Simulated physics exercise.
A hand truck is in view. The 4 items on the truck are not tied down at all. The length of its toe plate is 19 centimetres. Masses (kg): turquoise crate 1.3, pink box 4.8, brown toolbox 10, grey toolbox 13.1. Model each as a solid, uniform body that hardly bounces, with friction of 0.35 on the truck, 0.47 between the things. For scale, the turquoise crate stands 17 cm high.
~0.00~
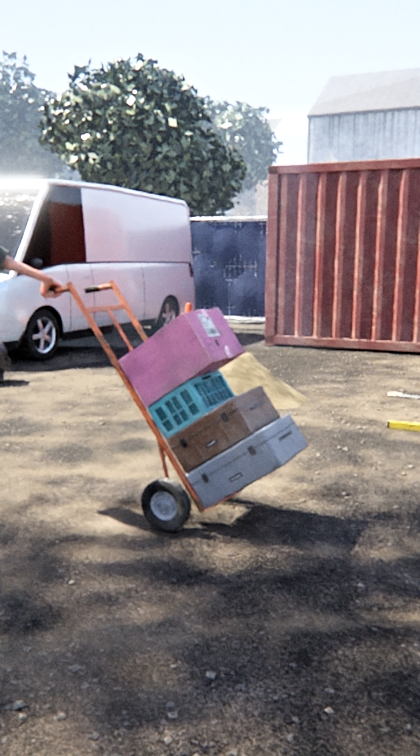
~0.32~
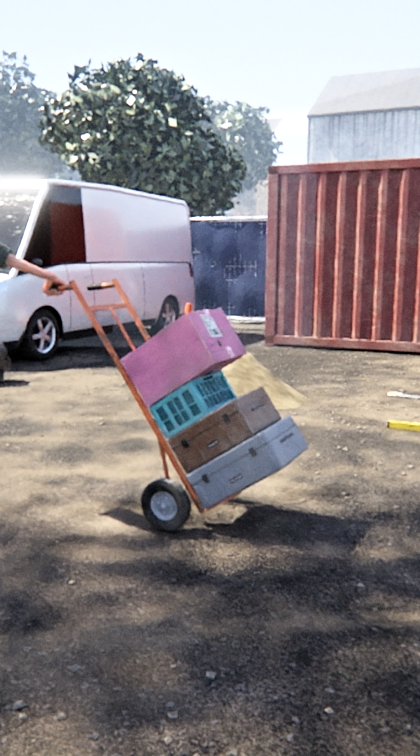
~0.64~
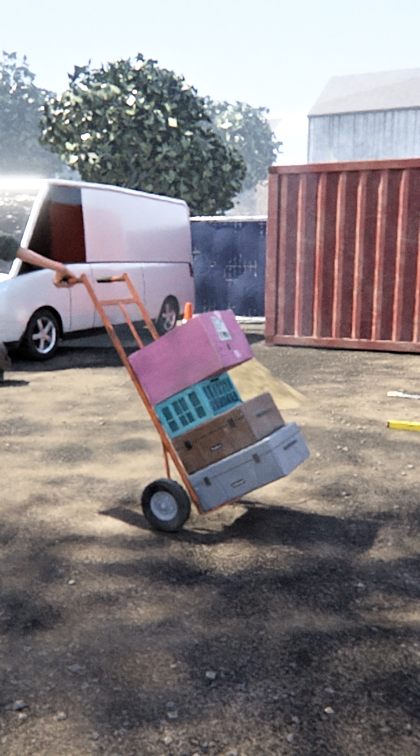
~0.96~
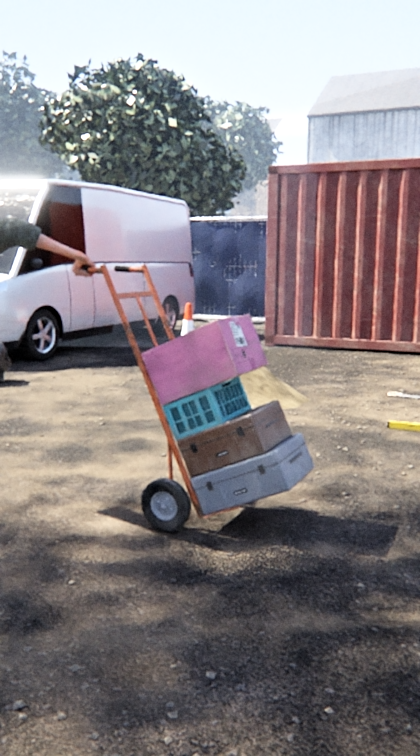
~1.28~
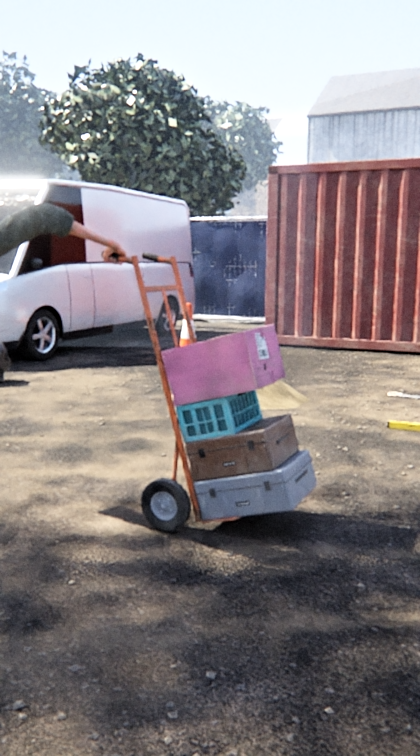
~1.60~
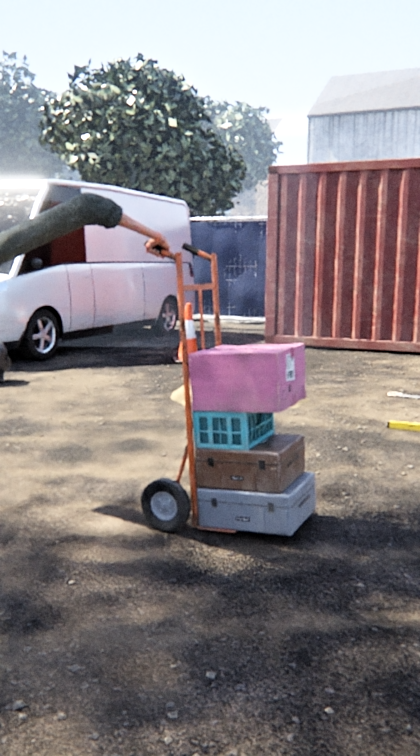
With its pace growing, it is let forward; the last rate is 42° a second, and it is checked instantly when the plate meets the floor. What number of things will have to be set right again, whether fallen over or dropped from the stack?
The load sheds a pair of items.
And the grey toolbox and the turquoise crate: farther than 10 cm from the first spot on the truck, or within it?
First the grey toolbox: It stays in position; then the turquoise crate: It departs its position.
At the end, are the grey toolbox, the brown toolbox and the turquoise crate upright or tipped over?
Here's how it ends: The grey toolbox never goes down, the brown toolbox never goes down, and the turquoise crate comes down.
Around 1.90 s, truck upright; pink box tipped 13° against what carries it near (276, 384); turquoise crate tipped 13° against what carries it near (249, 423); brown toolbox shifted 2 cm.
Around 2.30 s, truck upright; pink box now dropped from the stack; turquoise crate tipped 55° against what carries it near (270, 416); brown toolbox shifted 2 cm.
Around 2.50 s, truck upright; turquoise crate on its side near (293, 424); brown toolbox shifted 2 cm.
Finally (3.2 s), dropped from the stack, pink box; on their side or leaning hard on the truck, turquoise crate; the other 2 still in place (within 10 cm). In the last view, turquoise crate near (313, 426), pink box near (348, 495).
